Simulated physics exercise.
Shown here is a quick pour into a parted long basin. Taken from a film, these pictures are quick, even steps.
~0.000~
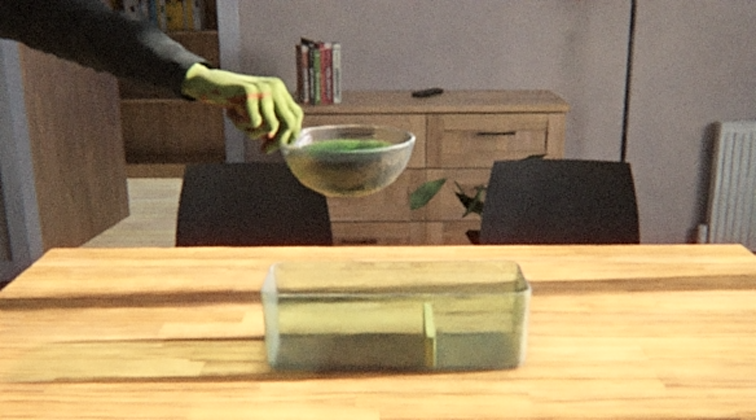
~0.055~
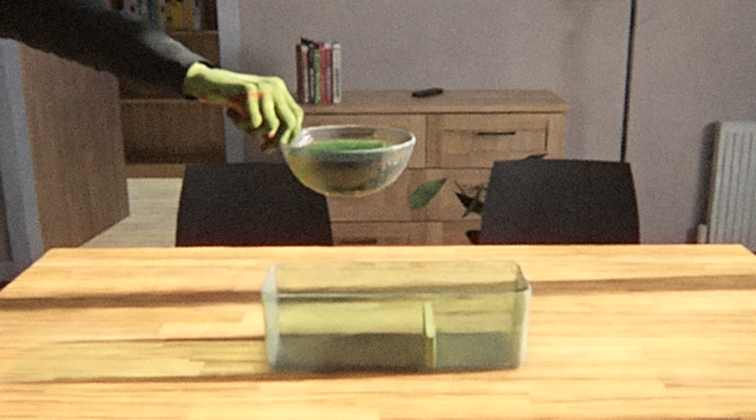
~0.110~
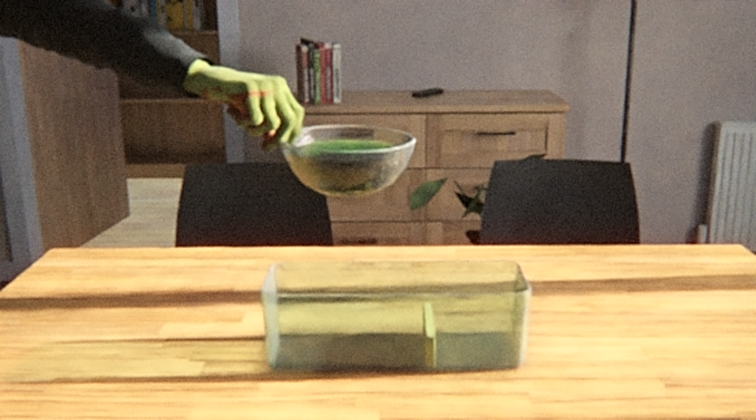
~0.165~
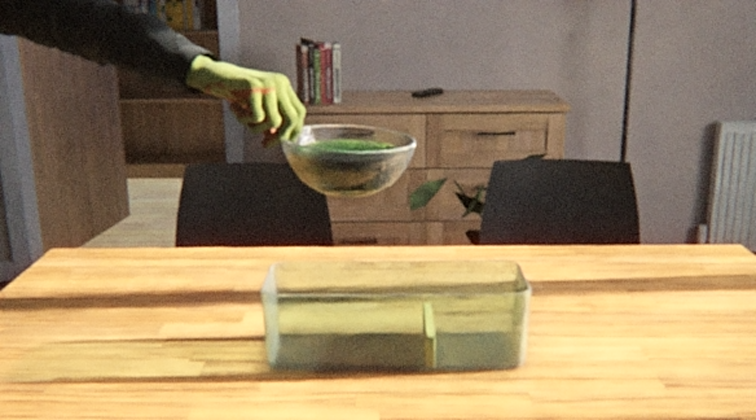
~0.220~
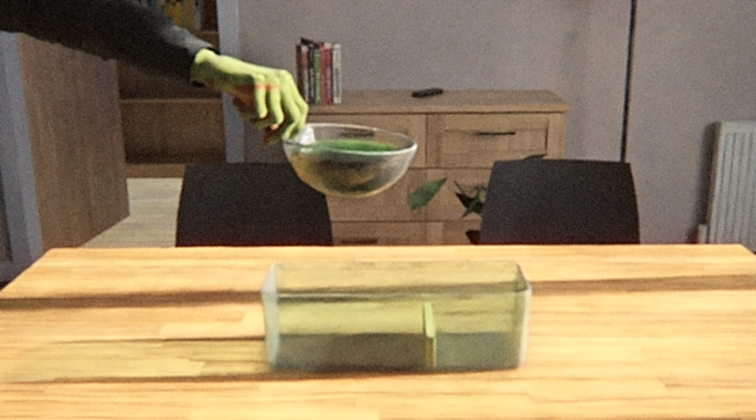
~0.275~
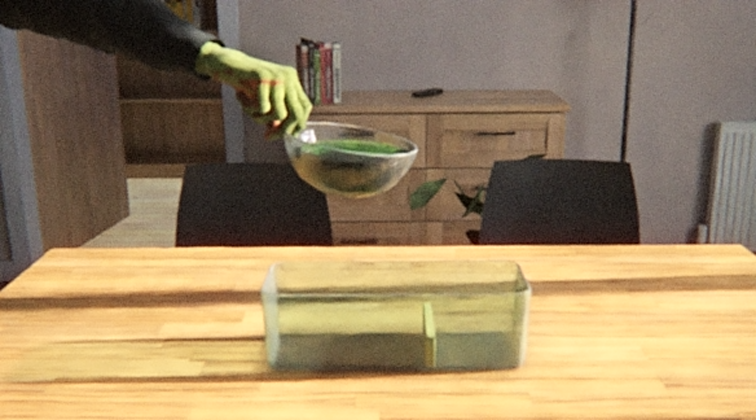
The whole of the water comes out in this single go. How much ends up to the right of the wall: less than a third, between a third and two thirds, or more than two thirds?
The share right of the wall ends up beyond two thirds.
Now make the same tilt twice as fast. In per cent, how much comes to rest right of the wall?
I'd estimate some 55 percent.
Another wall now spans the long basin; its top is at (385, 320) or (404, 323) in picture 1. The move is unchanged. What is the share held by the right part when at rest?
That'd be about 95 percent for the first and about 90 percent for the other.
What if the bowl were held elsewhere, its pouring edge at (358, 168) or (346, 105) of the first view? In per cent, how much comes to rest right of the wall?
Estimate, first then second: 5 per cent and 10 per cent.
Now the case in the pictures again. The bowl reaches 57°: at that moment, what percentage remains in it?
50 %.
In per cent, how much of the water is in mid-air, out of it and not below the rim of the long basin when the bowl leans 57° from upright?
Close to 35 per cent.
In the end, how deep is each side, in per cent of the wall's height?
Roughly 10 left of the wall, roughly 90 right of it.
A moment on, the bowl is tipped part way and 49 per cent is still to pour, 1 is left of the wall and 15 right of it.
Next, the bowl is tipped on its side and 2 per cent is still to pour, 10 is left of the wall and 80 right of it.
Then the bowl is tipped on its side and 0 per cent is still to pour, 19 is left of the wall and 80 right of it.
Later the bowl is tipped on its side and 0 per cent is still to pour, 21 is left of the wall and 79 right of it.
Finally, 21 per cent lies left of the wall, 78 right of it and 1 outside.
